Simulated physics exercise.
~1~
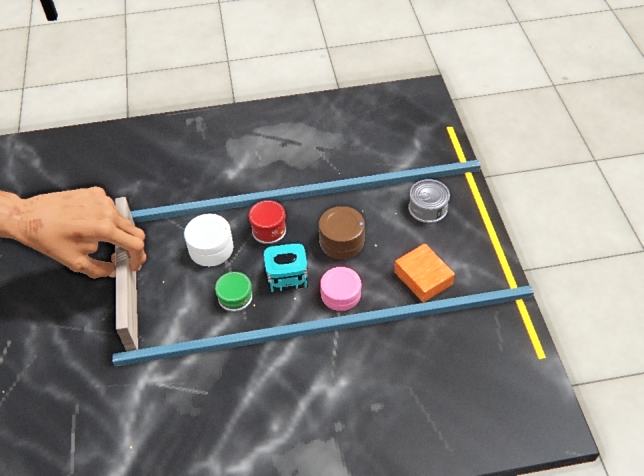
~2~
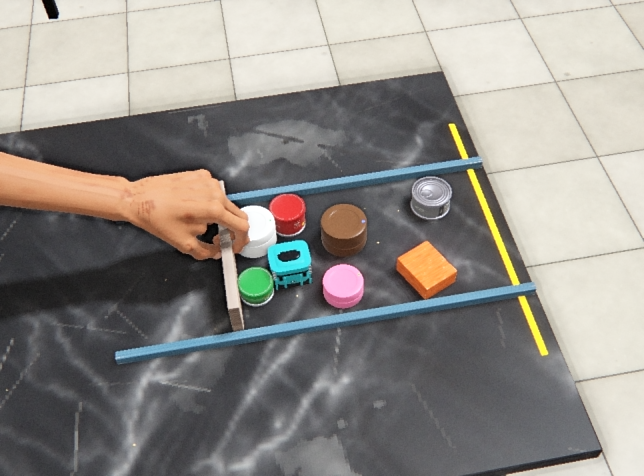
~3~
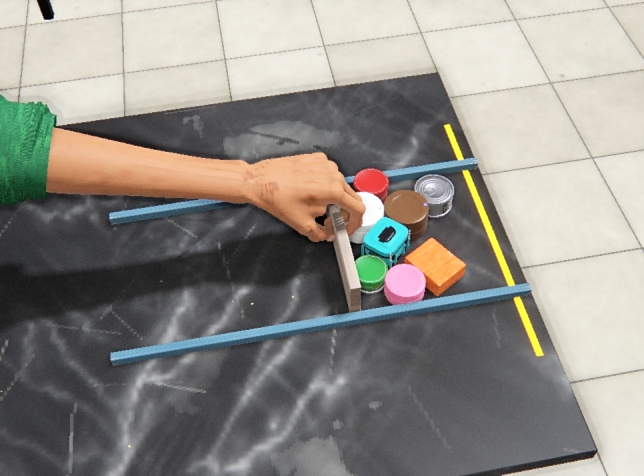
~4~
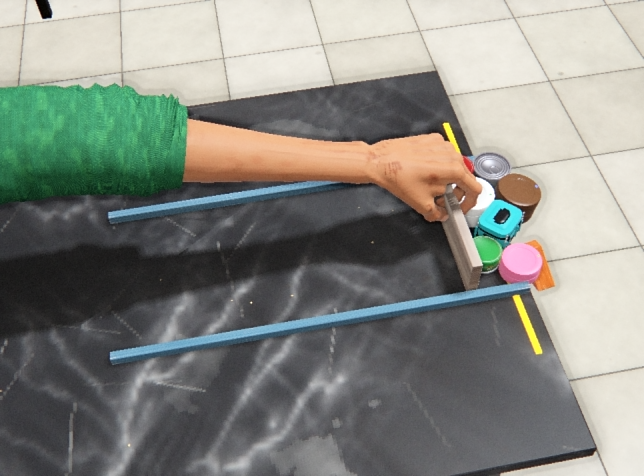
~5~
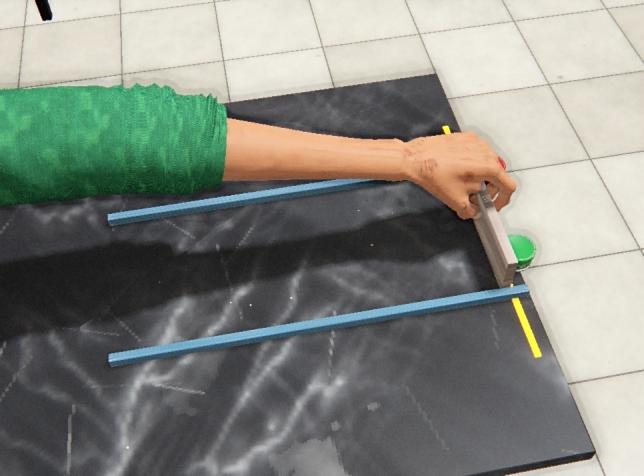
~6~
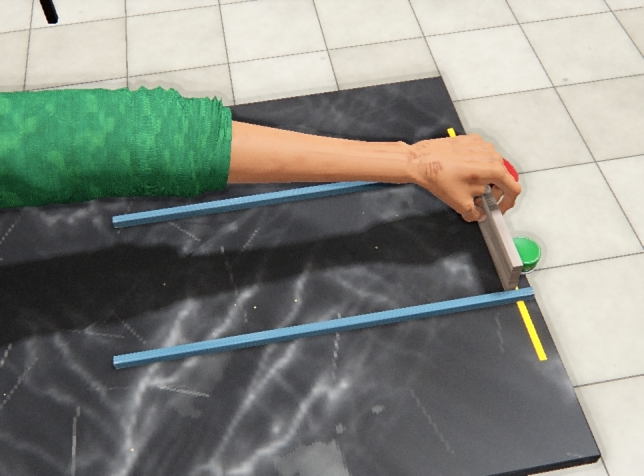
A hand grips an upright board at the left of a black marble-patterned tabletop, seen from above at an angle, with pale floor tiles beyond. Between two blue rails sit a white lid, red tin, green tin, turquoise case, brown lid, pink lid, orange block and clear grey pot, with yellow tape near the right end. The board slides right, gathering the nearer things, then bunching them all together. The green-sleeved arm pushes the cluster over the tape, and the orange block turns at the edge. Most drop from sight, leaving the green tin and a bit of red beside the stopped board.
